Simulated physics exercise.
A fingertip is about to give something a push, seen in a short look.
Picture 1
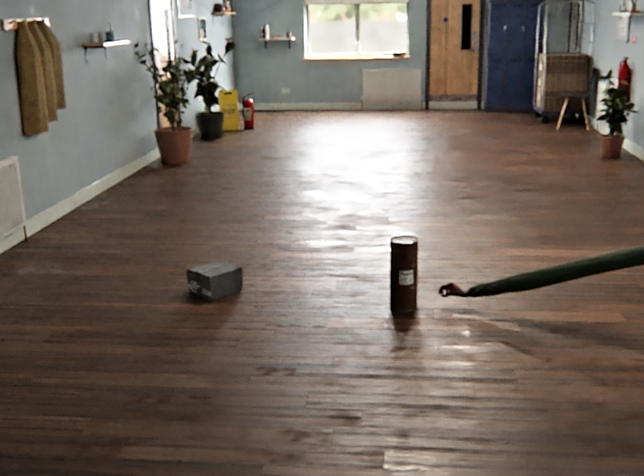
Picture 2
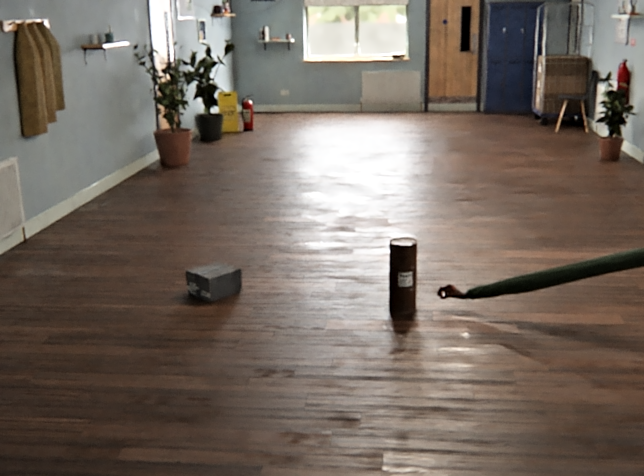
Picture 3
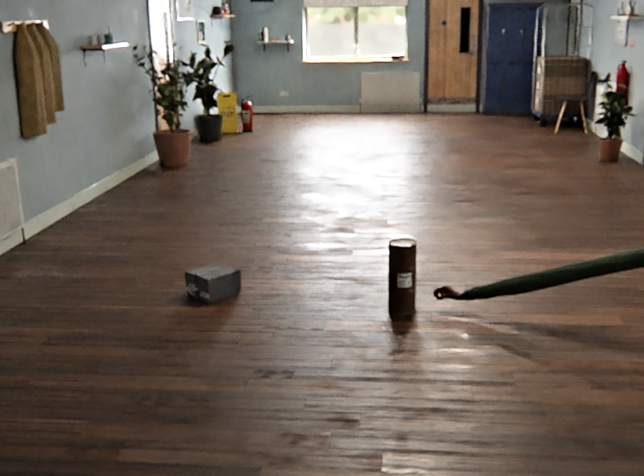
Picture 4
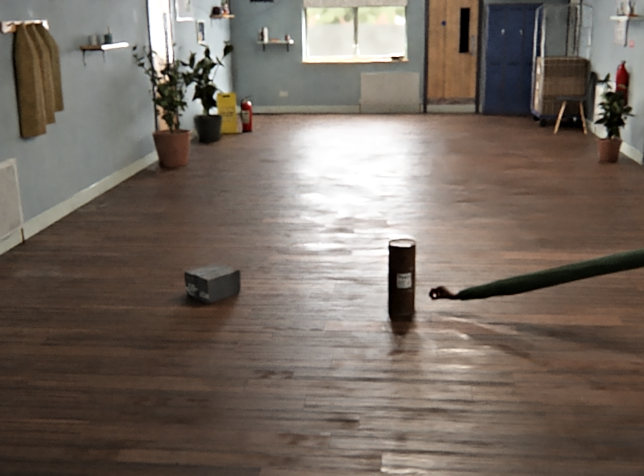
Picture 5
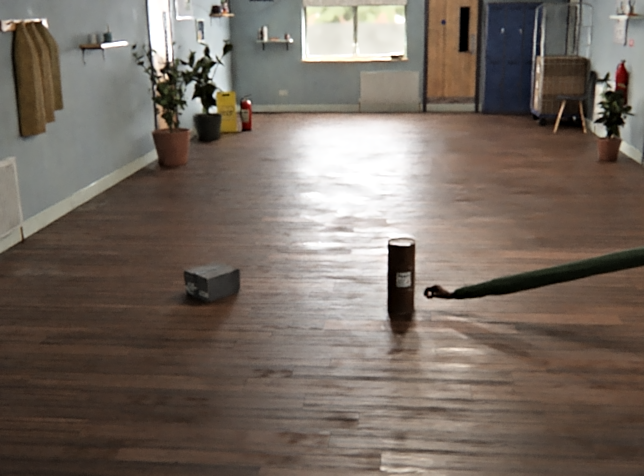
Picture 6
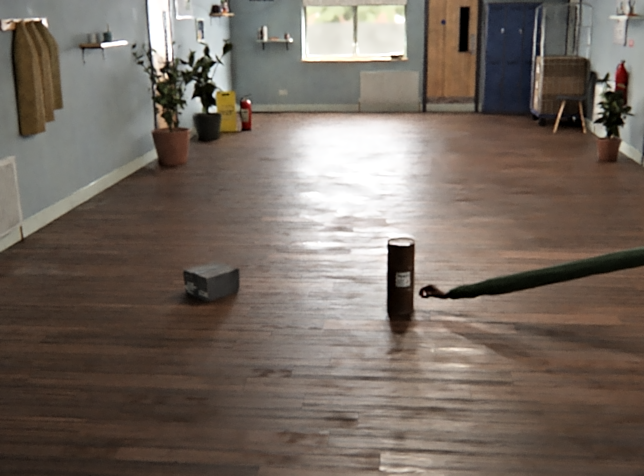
A dark green arm inches left across the wooden floor toward an upright brown canister.
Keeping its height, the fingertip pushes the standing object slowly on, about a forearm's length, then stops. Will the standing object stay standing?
Yes.
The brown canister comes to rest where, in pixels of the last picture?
Close to (344, 274) in the last picture.
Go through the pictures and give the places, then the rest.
In the first picture, brown canister (404, 273).
In the second picture, brown canister (403, 275).
In the third picture, brown canister (402, 276).
In the fourth picture, brown canister (402, 276).
In the fifth picture, brown canister (401, 275).
In the sixth picture, brown canister (401, 275).
Then, 0.30 s past the last view, brown canister displaced a little near (388, 274).
Then, 0.50 s past the last view, brown canister displaced about its own width near (377, 274).
Then, 0.80 s past the last view, brown canister displaced about its own width near (361, 274).
Then, 1.00 s past the last view, brown canister displaced well along near (350, 274).
Finally, moved from the start, brown canister. Final places as the last picture's camera would see them, brown canister near (344, 274).
